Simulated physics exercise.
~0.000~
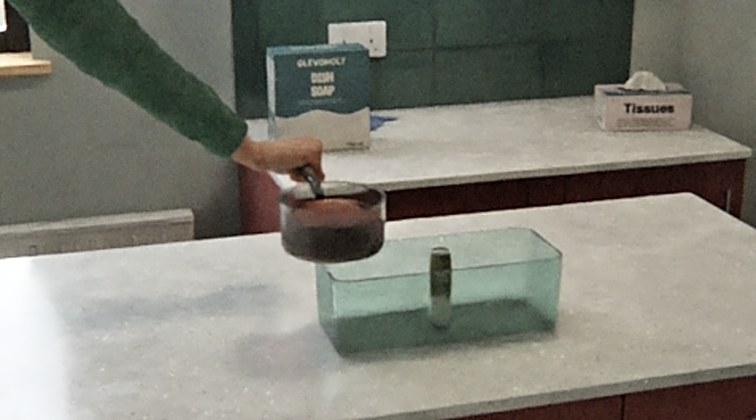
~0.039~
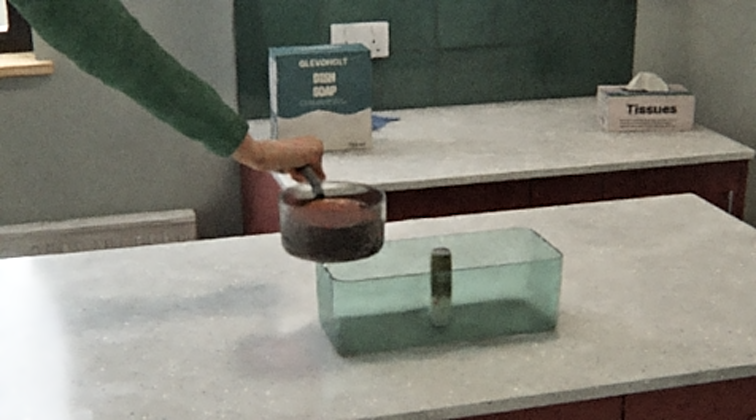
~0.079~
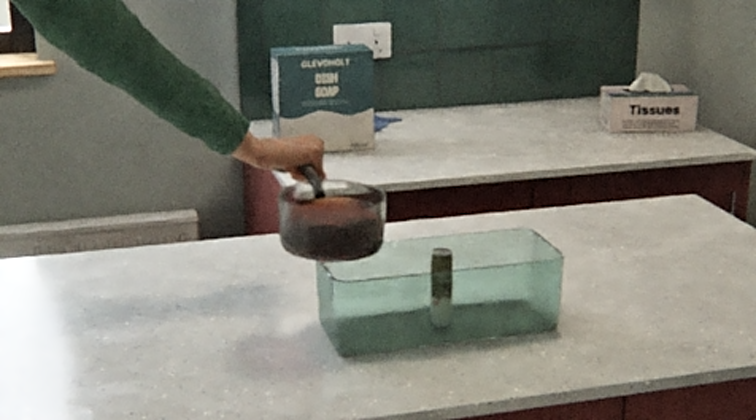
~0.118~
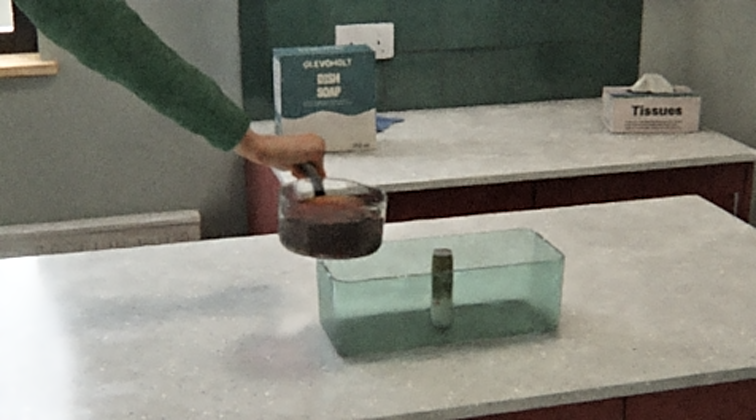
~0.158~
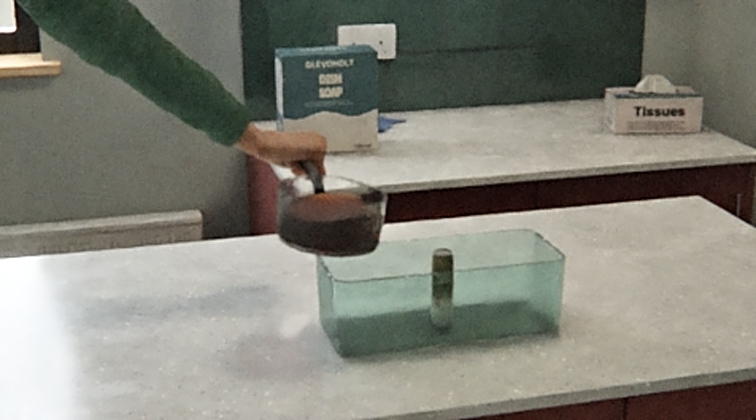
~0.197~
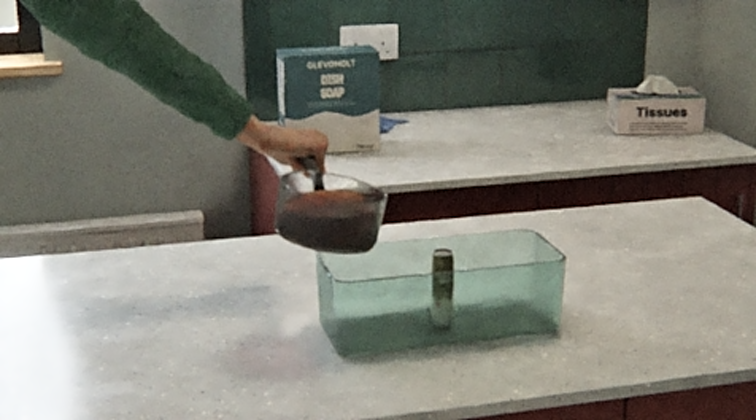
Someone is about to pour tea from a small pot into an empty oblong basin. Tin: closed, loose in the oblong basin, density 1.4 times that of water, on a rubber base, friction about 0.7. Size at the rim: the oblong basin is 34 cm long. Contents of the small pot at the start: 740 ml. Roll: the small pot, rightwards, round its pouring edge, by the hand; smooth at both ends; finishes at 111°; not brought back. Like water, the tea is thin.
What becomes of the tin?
I'd say it will ride it out.
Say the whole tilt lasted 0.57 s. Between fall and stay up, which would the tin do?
It stays steady, then.
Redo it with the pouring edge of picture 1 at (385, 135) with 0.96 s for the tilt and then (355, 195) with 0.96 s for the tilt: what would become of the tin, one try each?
First it stays on its base; then it tips over.
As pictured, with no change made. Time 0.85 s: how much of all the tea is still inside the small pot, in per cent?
I reckon near 8 per cent still sits there.
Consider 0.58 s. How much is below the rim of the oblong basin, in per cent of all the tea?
About 3 per cent.
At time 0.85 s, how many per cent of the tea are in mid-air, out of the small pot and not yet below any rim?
I'd say some 18 per cent is in the air.
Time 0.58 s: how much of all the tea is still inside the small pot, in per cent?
Roughly 66 percent.
After 0.58 s the tilt is 73° and 66 per cent is still to pour; the tin stands where it began.
After 0.85 s the tilt is 108° and 8 per cent is still to pour; the tin stands where it began.
After 1.14 s the tilt is 111° and 0 per cent is still to pour; the tin stands where it began.
After 1.46 s the tilt is 111° and 0 per cent is still to pour; the tin stands where it began.
In the end the tin stands where it began.
